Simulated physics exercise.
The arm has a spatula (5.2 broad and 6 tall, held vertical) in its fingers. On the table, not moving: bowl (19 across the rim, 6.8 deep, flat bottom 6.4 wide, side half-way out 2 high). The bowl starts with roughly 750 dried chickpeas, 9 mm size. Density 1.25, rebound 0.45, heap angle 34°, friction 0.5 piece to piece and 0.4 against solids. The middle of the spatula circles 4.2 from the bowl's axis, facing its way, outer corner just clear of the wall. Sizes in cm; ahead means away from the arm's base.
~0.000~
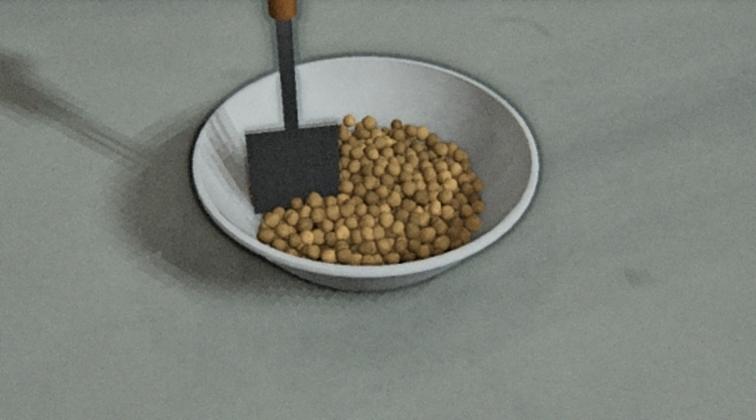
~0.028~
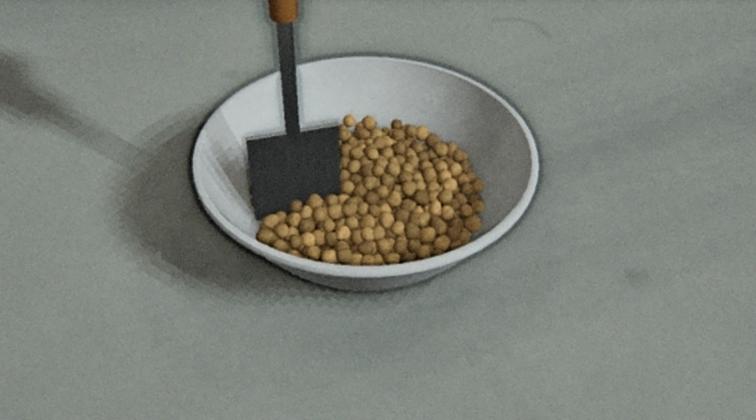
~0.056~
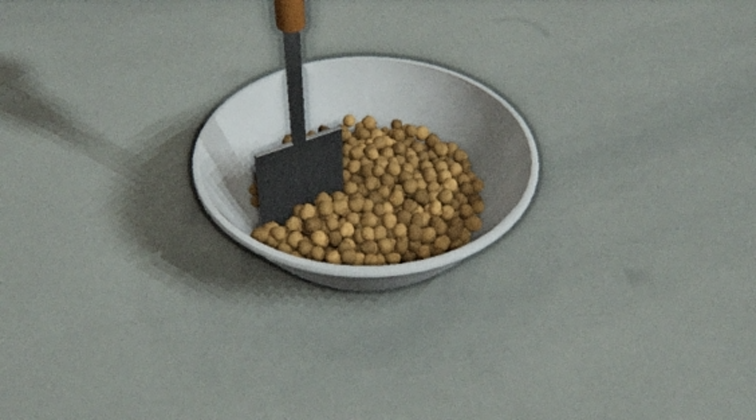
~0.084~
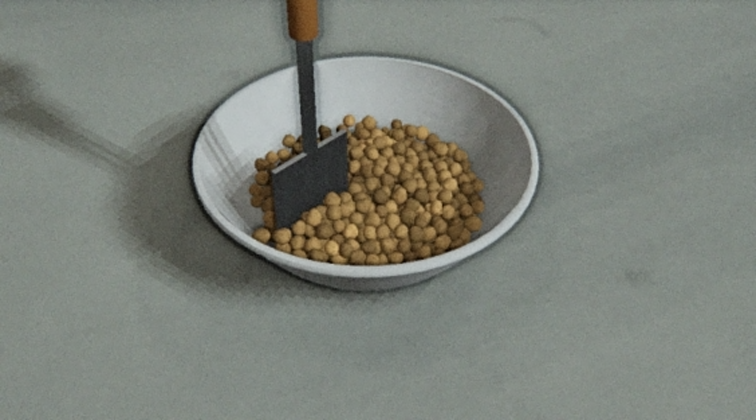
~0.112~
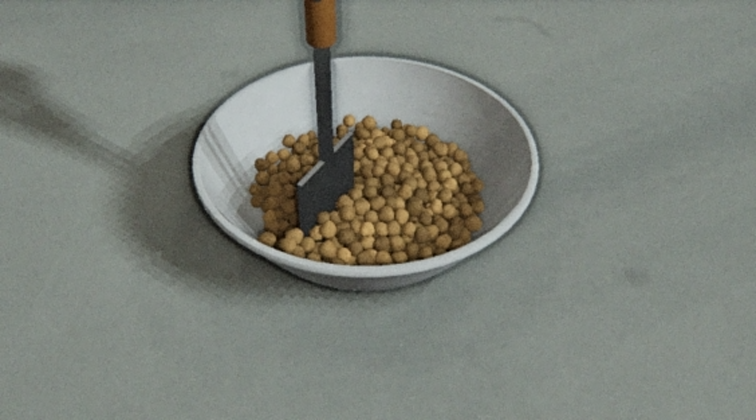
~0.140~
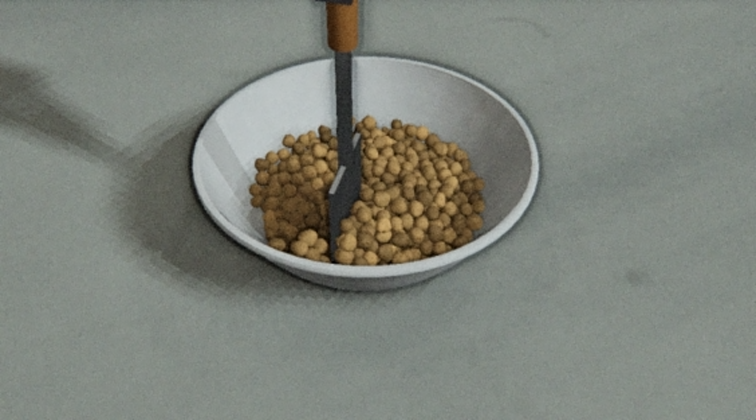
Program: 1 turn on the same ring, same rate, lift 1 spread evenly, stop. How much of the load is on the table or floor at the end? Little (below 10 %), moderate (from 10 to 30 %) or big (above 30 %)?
Answer: Little; below 10 % of the dried chickpeas finish on the table or floor.
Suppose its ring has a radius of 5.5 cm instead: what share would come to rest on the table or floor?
In that case some 0 per cent.
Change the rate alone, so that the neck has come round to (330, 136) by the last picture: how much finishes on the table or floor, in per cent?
About 5 per cent.
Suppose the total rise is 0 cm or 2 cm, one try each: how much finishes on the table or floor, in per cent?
Some 10 and 5 per cent.
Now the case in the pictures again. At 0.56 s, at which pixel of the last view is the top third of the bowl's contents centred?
Around (307, 137).
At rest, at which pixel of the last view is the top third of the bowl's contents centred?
Near (325, 203).
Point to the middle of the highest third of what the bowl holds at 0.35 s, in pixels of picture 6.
Around (434, 145).
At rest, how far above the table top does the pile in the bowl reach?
About 6.0 cm.
By 0.35 s, 179° round, highest piece 9 above the table; 746 in the bowl, 1 on the table or floor, 4 in flight or on the tool.
By 0.56 s, 292° round, highest piece 9 above the table; 720 in the bowl, 17 on the table or floor, 14 in flight or on the tool.
By 0.87 s, 0° round, highest piece 6 above the table; 704 in the bowl, 46 on the table or floor, 1 in flight or on the tool.
By 1.57 s, 0° round, highest piece 6 above the table; 704 in the bowl, 47 on the table or floor.
Final count, 704 in the bowl, 47 on the table or floor. That is 6 % on the table or floor.
